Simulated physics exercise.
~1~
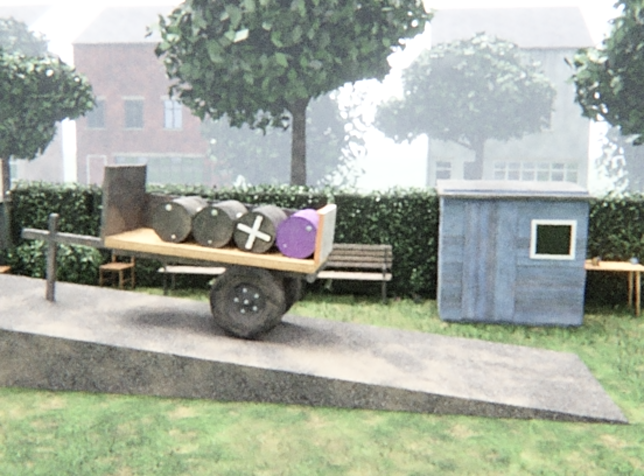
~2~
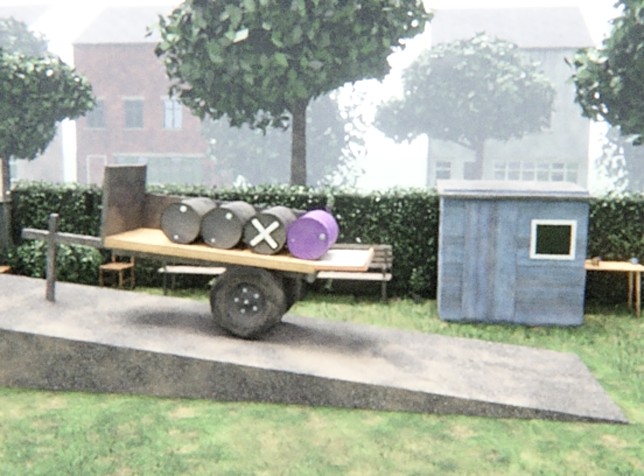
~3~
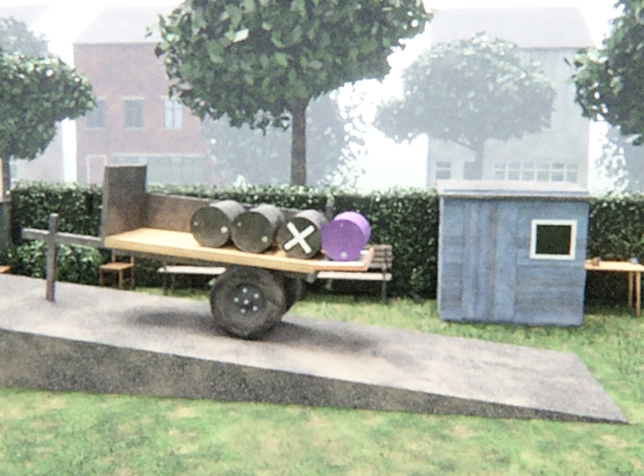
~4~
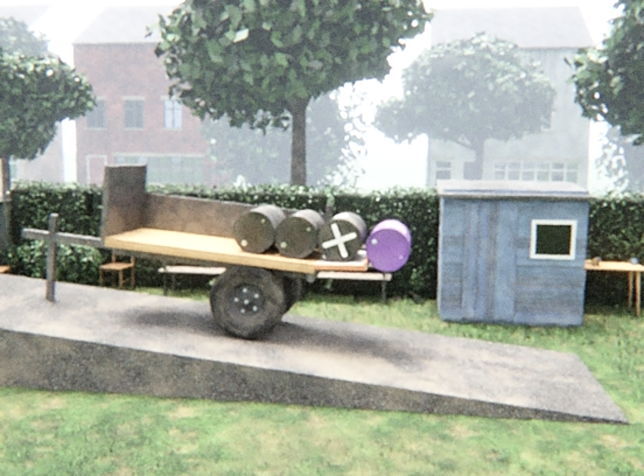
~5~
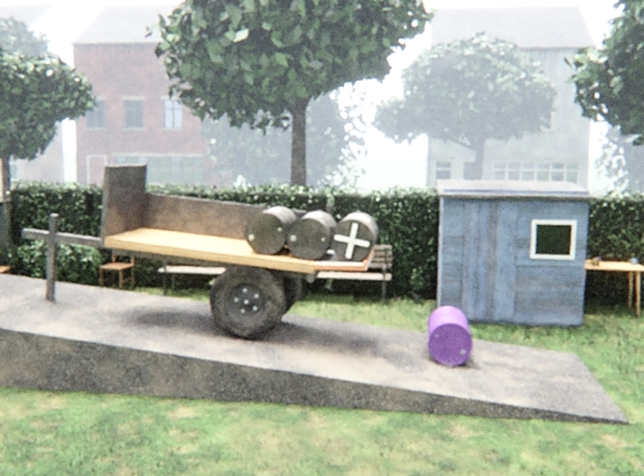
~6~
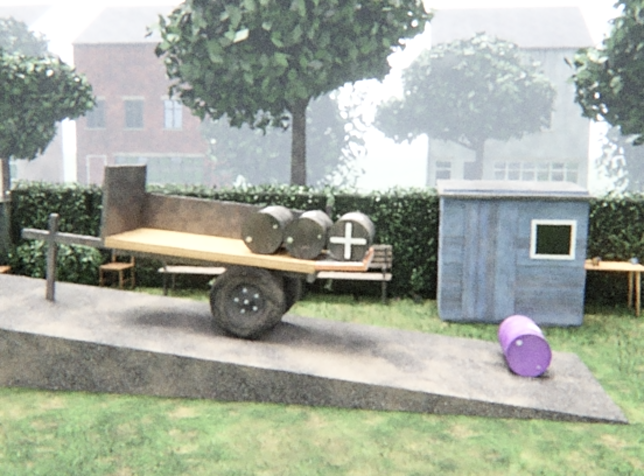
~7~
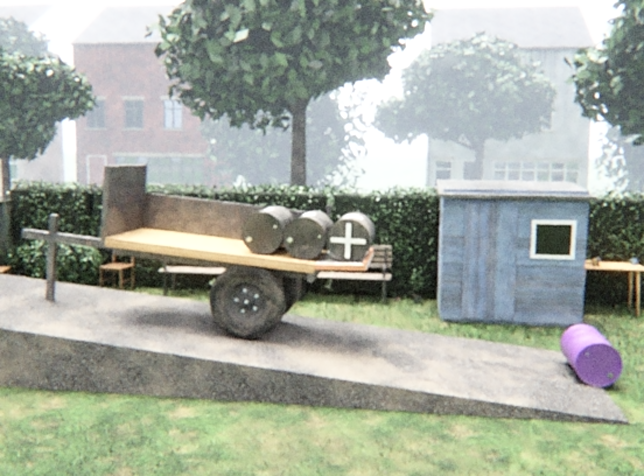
In the video, the tailgate of a trailer parked on a ramp drops open and four drums roll right along the bed. The purple one falls off the back and rolls down the ramp toward its lower end, while the white-crossed drum and two others stop on the lowered gate.
